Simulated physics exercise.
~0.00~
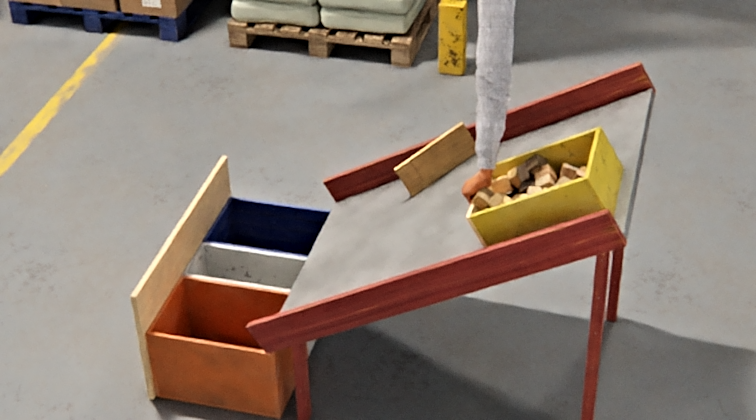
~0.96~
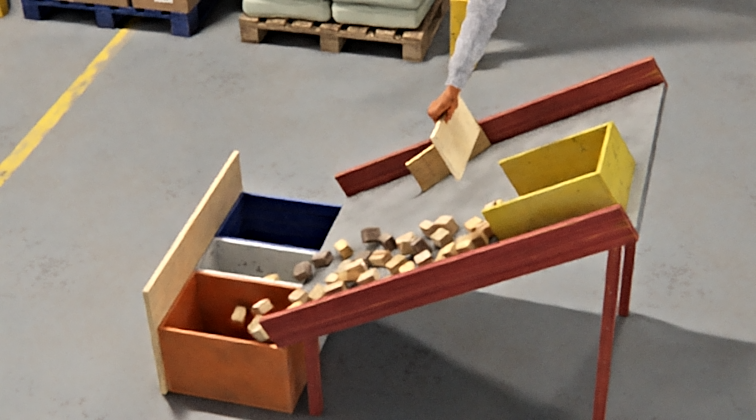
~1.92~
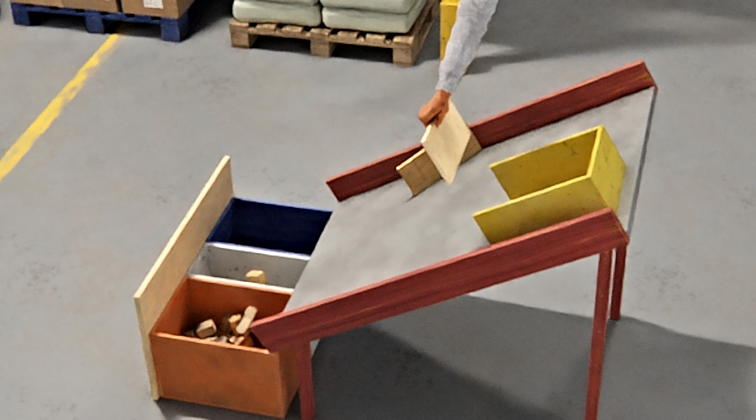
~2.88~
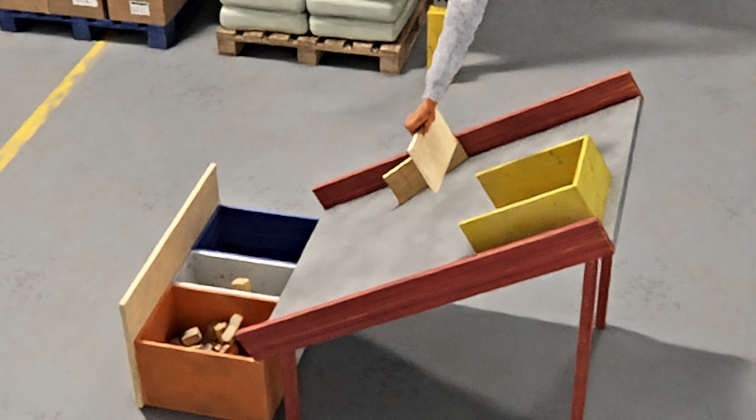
A hand lifts a wooden gate, and blocks slide down into the orange and white bins.
